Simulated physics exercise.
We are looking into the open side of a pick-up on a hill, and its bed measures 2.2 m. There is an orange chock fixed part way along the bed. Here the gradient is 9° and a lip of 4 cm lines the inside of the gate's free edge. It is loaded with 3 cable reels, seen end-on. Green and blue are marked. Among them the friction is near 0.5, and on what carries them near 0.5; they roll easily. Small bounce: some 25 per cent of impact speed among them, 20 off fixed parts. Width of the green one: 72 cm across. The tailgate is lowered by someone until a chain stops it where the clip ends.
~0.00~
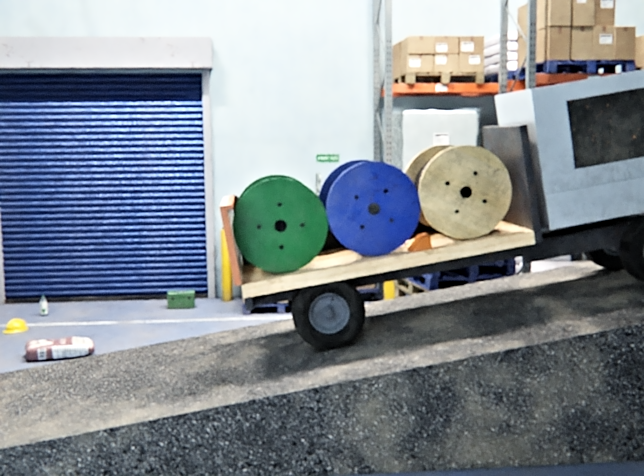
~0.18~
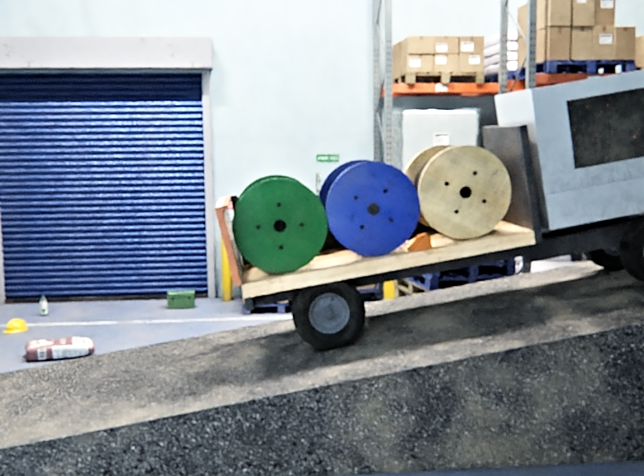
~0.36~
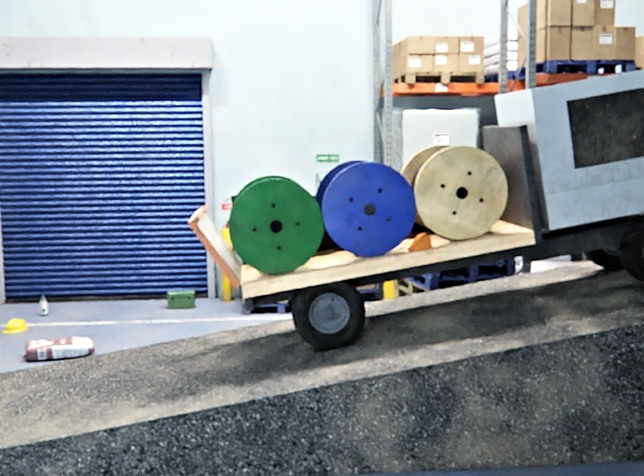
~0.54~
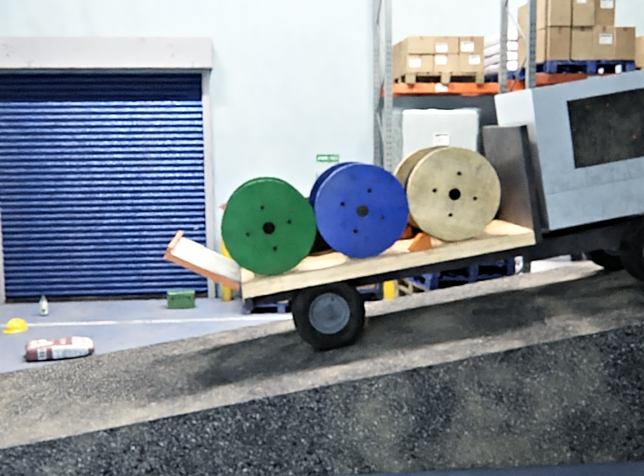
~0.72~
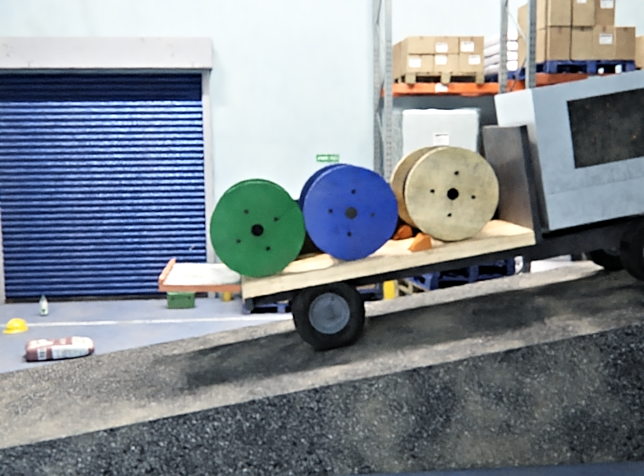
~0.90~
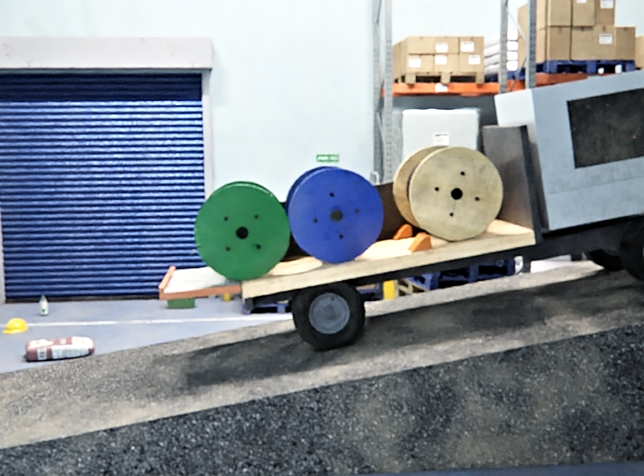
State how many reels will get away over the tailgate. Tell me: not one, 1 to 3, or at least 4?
It comes to 1 to 3.
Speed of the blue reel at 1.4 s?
Close to 1.0 m/s at that moment.
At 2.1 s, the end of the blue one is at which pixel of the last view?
That would be about (206, 237) in pixels.
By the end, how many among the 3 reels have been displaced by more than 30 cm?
If you add them all up, you get 2.
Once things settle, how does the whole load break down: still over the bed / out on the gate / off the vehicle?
1 - 0 - 2.
After 1.4 s, green is on the gate, 35 cm past the hinge, rolling left; blue is on the bed, 35 cm short of the hinge, rolling left; 0 of 3 are out.
After 2.1 s, green is dropping off the gate; blue is on the gate, 20 cm past the hinge, rolling left; 1 of 3 is out.
After 2.8 s, green is off the vehicle; blue is dropping off the gate; 2 of 3 are out.
At rest (4.4 s), green is off the vehicle; blue is off the vehicle; 2 of 3 are out.
